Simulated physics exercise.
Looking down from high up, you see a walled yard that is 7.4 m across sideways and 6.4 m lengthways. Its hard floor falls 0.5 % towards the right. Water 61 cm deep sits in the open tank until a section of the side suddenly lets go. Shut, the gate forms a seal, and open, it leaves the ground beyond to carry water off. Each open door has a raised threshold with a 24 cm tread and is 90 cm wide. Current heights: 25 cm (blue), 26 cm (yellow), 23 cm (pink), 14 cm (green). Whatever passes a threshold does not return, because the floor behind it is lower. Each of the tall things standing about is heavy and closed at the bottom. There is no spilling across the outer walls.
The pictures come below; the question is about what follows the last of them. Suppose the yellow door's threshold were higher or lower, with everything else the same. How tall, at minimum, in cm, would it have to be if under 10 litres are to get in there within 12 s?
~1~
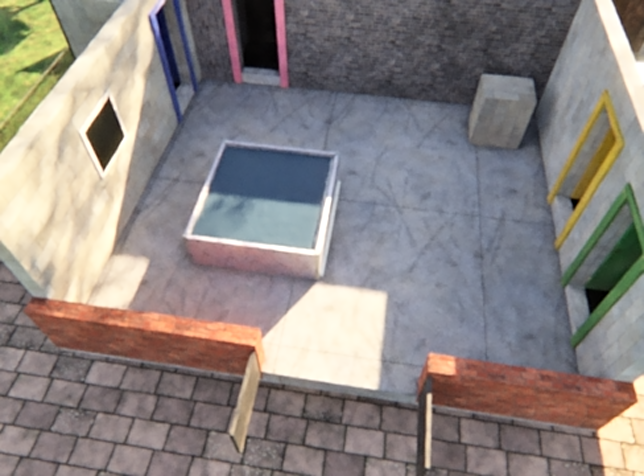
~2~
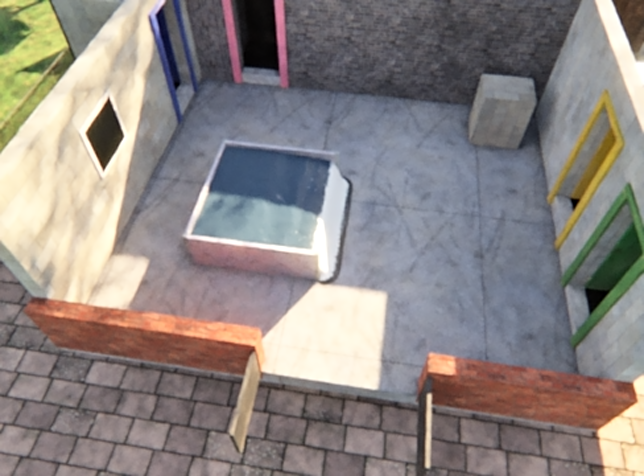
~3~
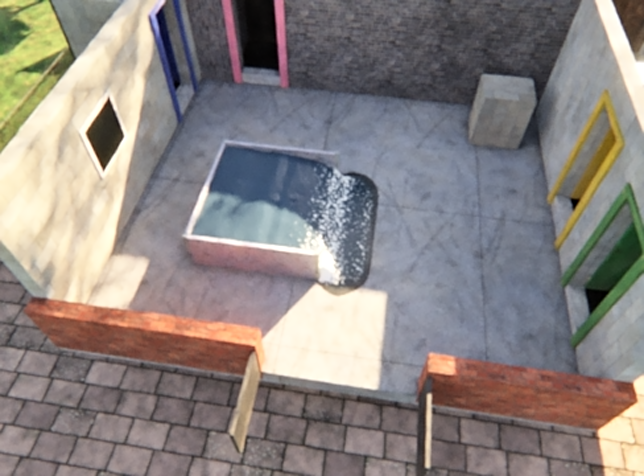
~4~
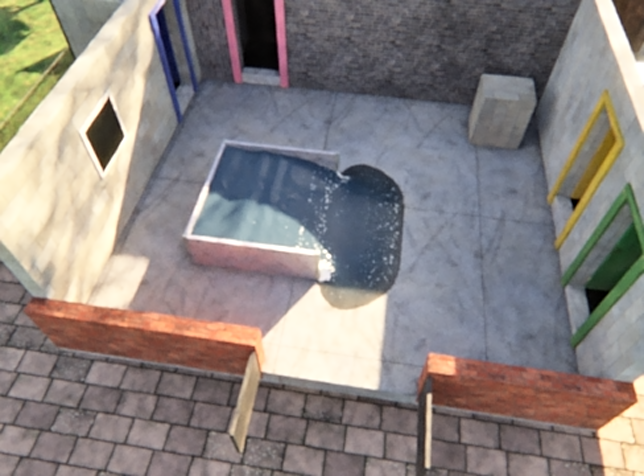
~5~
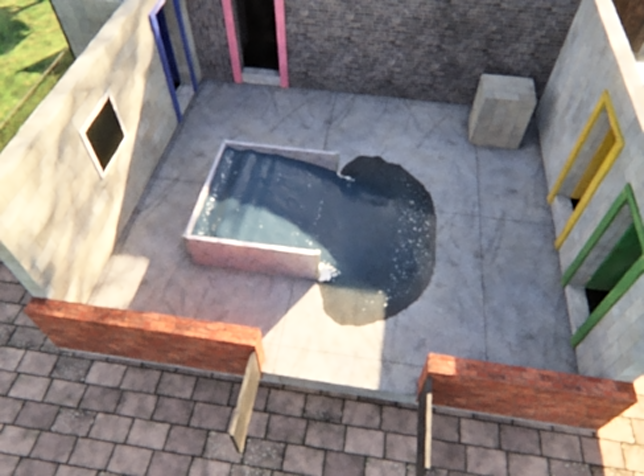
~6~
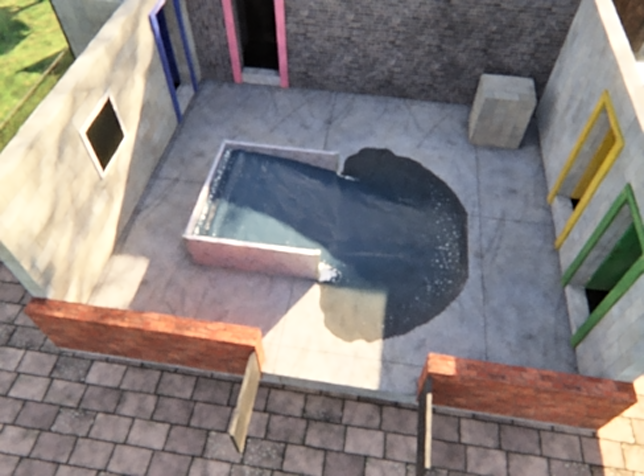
It would need to be about 26 cm tall.
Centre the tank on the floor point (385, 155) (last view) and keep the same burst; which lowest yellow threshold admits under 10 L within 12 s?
In that case about 30 cm.
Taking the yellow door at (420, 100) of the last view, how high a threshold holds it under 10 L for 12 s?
Minimum: Close to 6.5 cm.
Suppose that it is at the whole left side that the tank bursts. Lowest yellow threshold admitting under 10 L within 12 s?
Then roughly 9.5 cm.
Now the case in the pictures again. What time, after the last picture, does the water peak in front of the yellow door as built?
1.6 s.
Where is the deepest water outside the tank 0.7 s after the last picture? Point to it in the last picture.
Around (557, 239).
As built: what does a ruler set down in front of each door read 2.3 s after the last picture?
Centimetres: Blue = 0, yellow = 25, pink = 0, green = 24.
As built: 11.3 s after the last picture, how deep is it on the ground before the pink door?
Some 6.0 centimetres.
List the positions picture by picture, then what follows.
The first picture shows the open tank at (267, 195) is whole and still, 61 cm deep; the yellow door at (577, 183) is dry.
In the second picture, water pours out at (326, 217) and has run 0.3 m, to (335, 271); about 11 cm deep outside, 61 cm at the back.
In the third picture, the front is at (365, 269), 0.8 m from the gap at (326, 219); 1.7 m2 of floor is wet, 61 cm left at the back.
In the fourth picture, the gap is at (326, 220), the front 1.2 m out at (395, 264); the back of the open tank holds 61 cm.
In the fifth picture, water pours out at (326, 220) and has run 1.8 m, to (428, 268); about 8 cm deep outside, 56 cm at the back.
In the sixth picture, the gap is at (326, 220), the front 2.3 m out at (462, 276); the back of the open tank holds 50 cm; the yellow door at (577, 183), 4.0 m from the gap, is still 1.6 m from the nearest water.
Then, 0.7 s after the last picture water covers 40 % of the floor, deepest (30 cm) near (557, 239); 16 cm at the yellow door, 0 litres in over its 26 cm threshold.
Then, 2.3 s after the last picture water covers 45 % of the floor, deepest (34 cm) near (582, 391); 25 cm at the yellow door, 7 litres in over its 26 cm threshold.
Then, 11.3 s after the last picture water covers 100 % of the floor, deepest (10 cm) near (201, 80); 6 cm at the yellow door, 9 litres in over its 26 cm threshold.
At the yellow door as built, the water peaked near 30 cm, 1.5 s after the last picture.
With a threshold of 21.5 cm, 35 litres would have come in within the 12 s; with 29 cm, 1 litre. So under 10 litres takes about 26 cm.
